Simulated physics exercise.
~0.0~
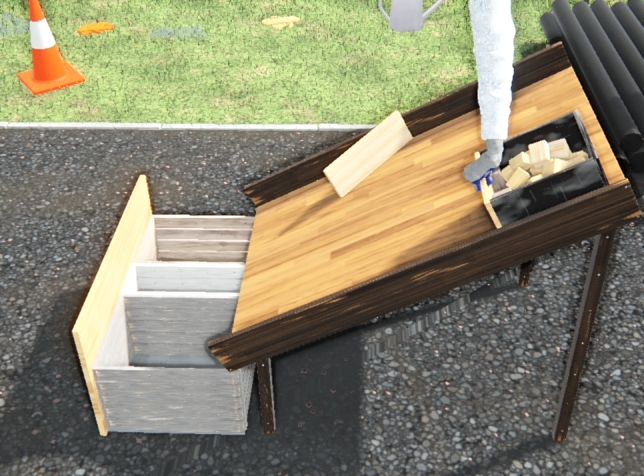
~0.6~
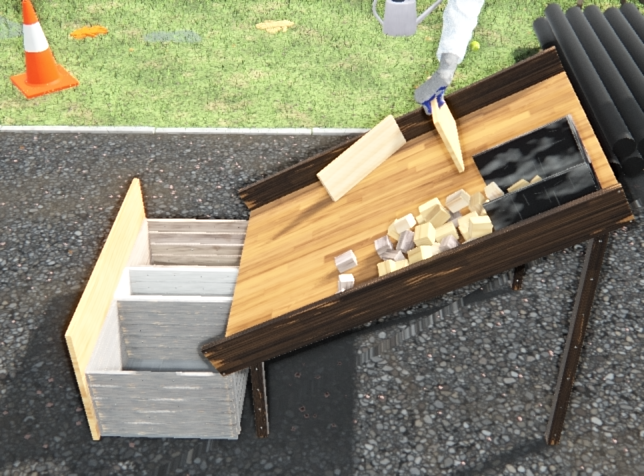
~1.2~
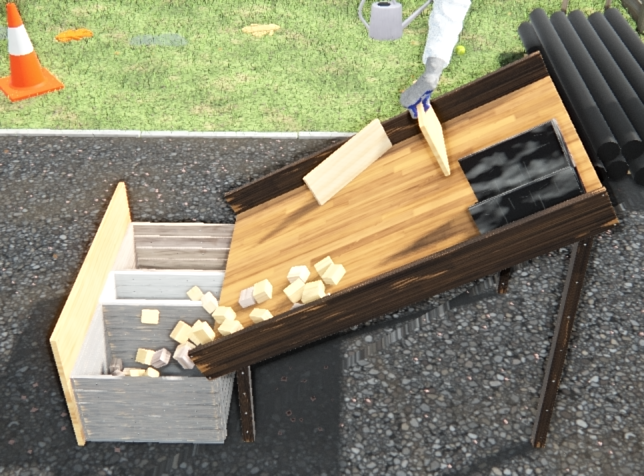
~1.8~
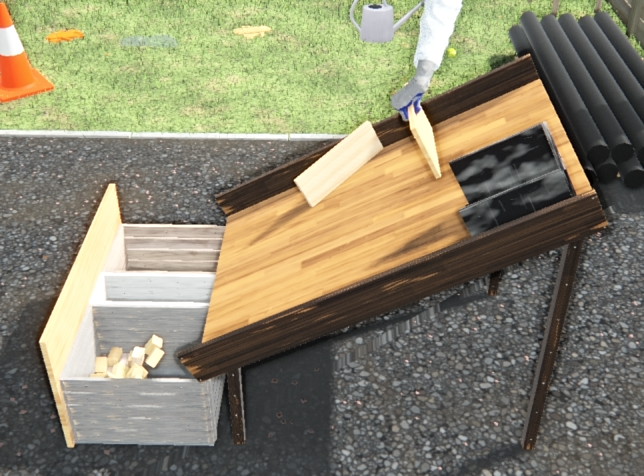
In the video, a gloved hand lifts a wooden gate from a black pen on a tilted table, and the loose timber offcuts slide down to the left past an angled board, dropping off the lower end and settling mostly in the nearest grey bin.
